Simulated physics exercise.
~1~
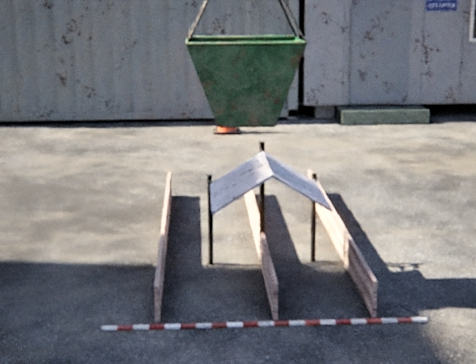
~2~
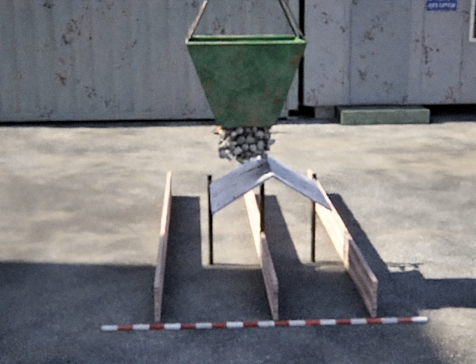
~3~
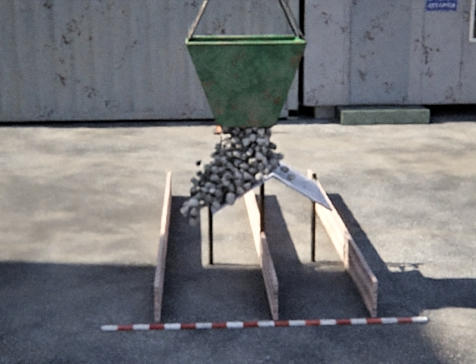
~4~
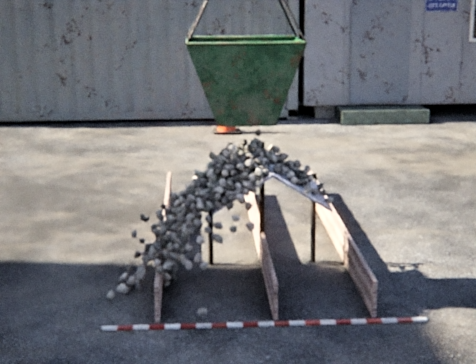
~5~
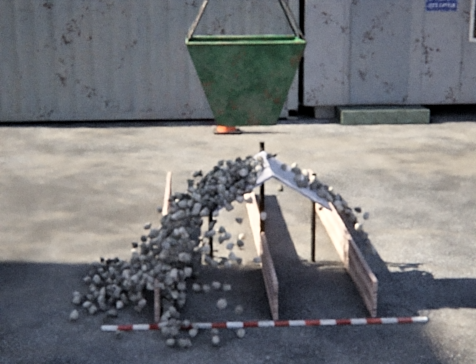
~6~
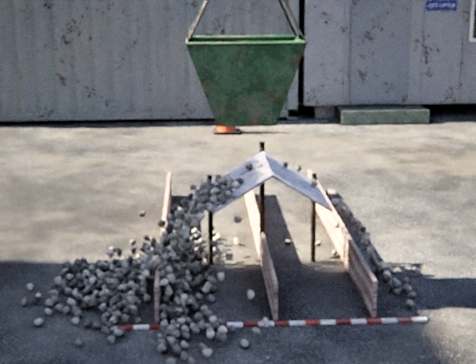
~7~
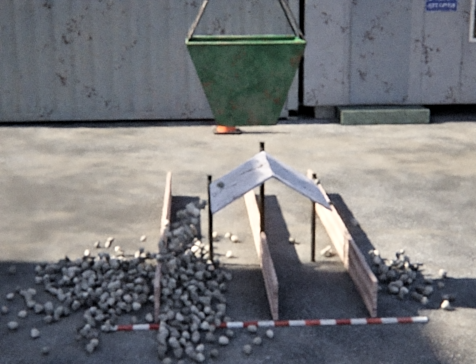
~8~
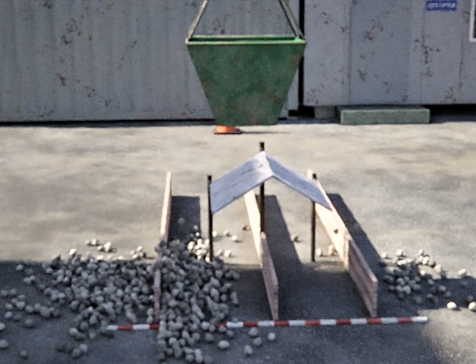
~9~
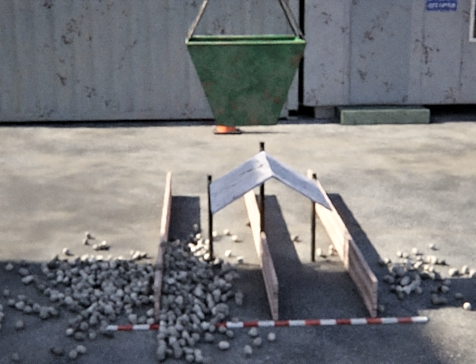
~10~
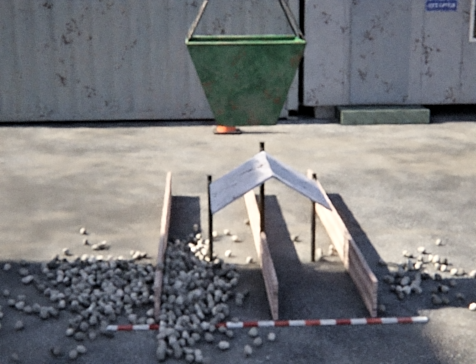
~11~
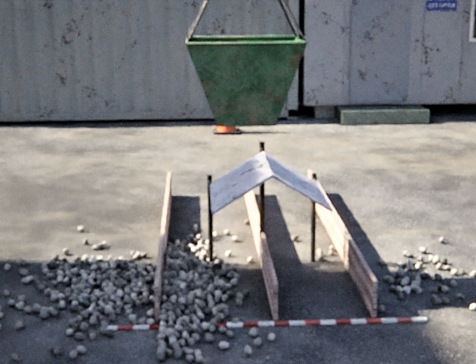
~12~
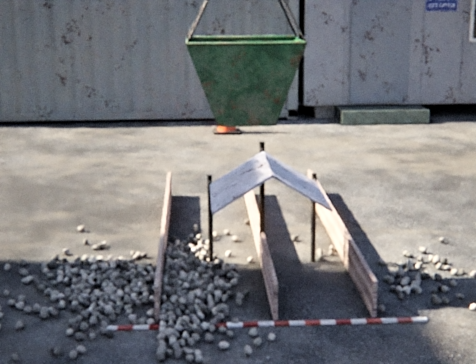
Round grey stones dropped from a green skip onto a peaked steel roof and slid mostly down its left slope, with some going right. Most settled in and beyond the left bay, while a few lay scattered past the right board.
